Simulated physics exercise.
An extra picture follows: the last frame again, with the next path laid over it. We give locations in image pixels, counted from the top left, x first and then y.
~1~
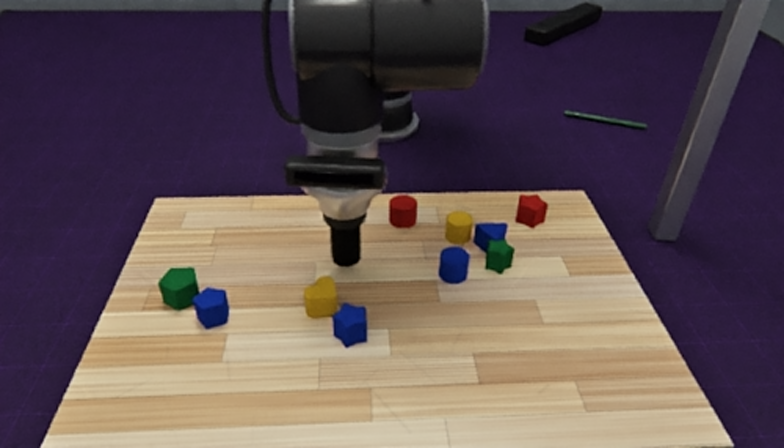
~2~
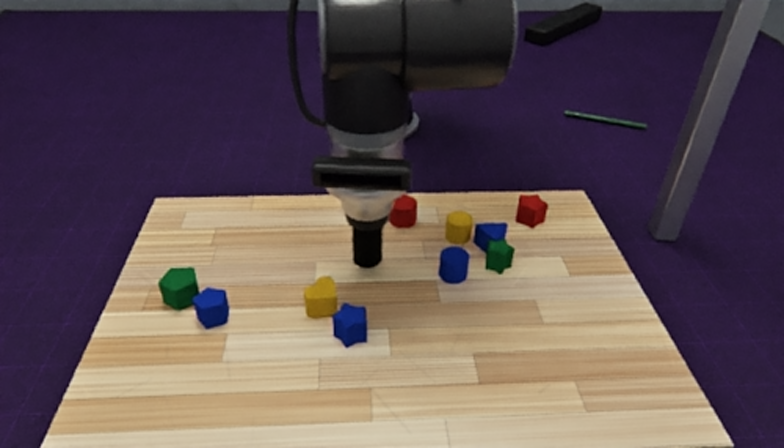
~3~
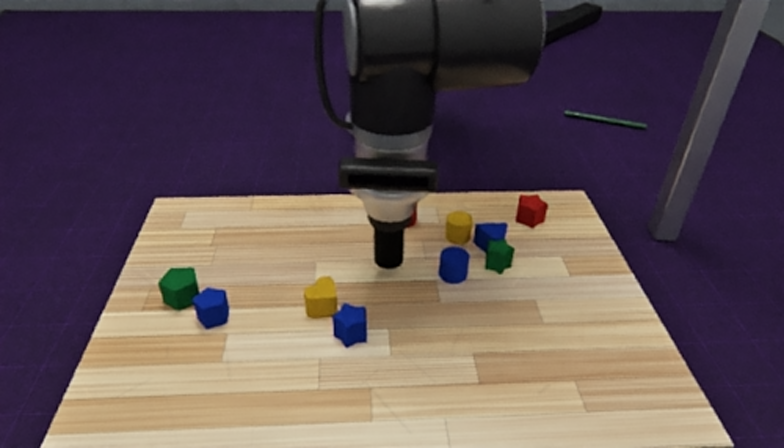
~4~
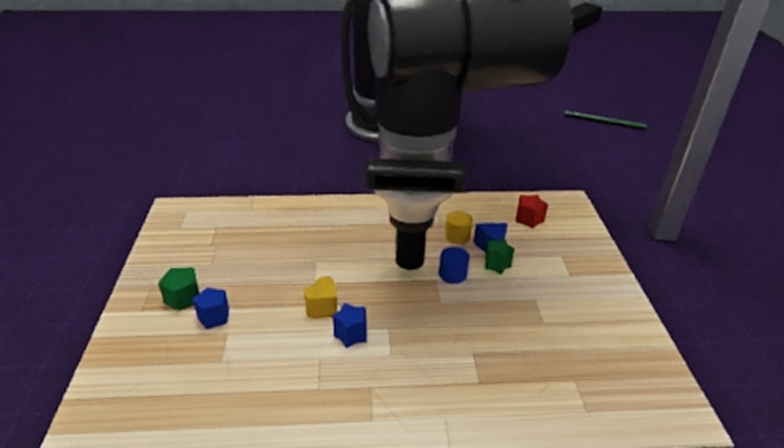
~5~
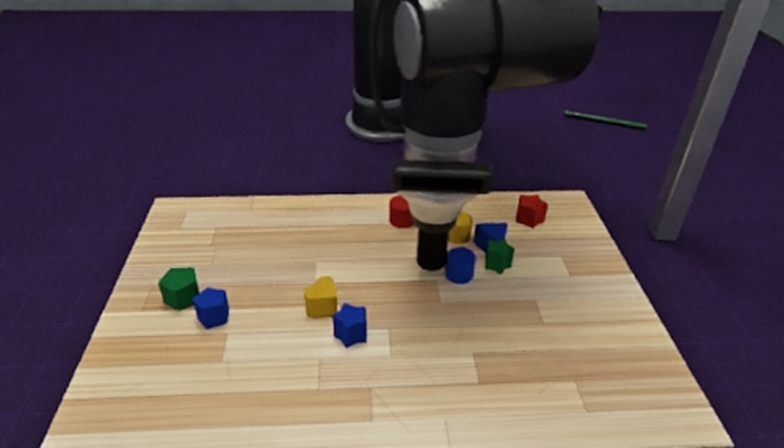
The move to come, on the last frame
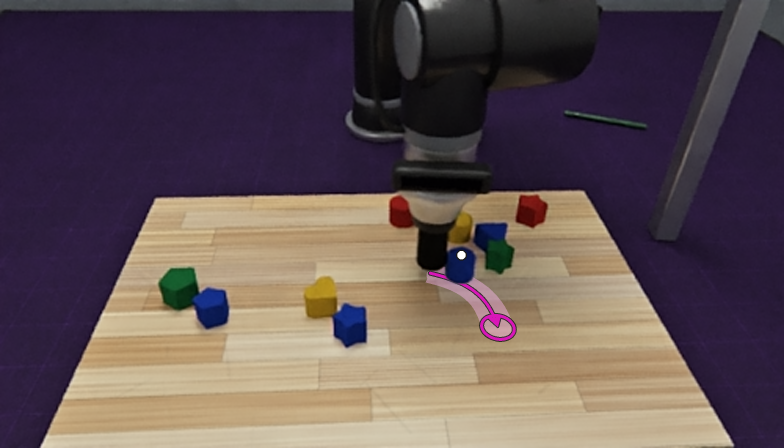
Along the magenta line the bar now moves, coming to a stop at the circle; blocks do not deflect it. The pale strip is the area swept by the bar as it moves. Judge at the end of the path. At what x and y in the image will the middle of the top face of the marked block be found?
Located at (500, 261).
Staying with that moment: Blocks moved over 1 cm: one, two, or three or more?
Put simply, one block is moved more than 1 cm.
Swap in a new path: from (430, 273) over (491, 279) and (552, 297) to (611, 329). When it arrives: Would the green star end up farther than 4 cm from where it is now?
No, it doesn't check out.
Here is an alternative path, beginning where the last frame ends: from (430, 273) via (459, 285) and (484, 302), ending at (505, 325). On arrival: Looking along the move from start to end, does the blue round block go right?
In short: No.
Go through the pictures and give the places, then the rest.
In the first frame, lower end of the bar at (346, 258), tops of blocks, blue round block at (455, 255), blue triangular block at (493, 228), green star at (500, 246).
In the second frame, bar at (368, 259), blocks as before.
In the third frame, bar at (389, 260), blocks as before.
In the fourth frame, bar at (410, 261), blocks as before.
In the fifth frame, bar at (431, 262), blue round block at (461, 255), blue triangular block at (493, 228), green star at (500, 246).
The drawn path runs from (430, 273) via (461, 283) and (485, 302), ending at (498, 327); the dot is on the blue round block.
What follows on the original path. One third of the way, bar at (463, 272); blue round block at (492, 259); green star at (505, 245).
Two thirds of the way, bar at (488, 291); blue round block at (500, 261); green star at (505, 245).
At the end, bar at (500, 316); blue round block at (500, 261); blue triangular block not moved; green star at (505, 245).
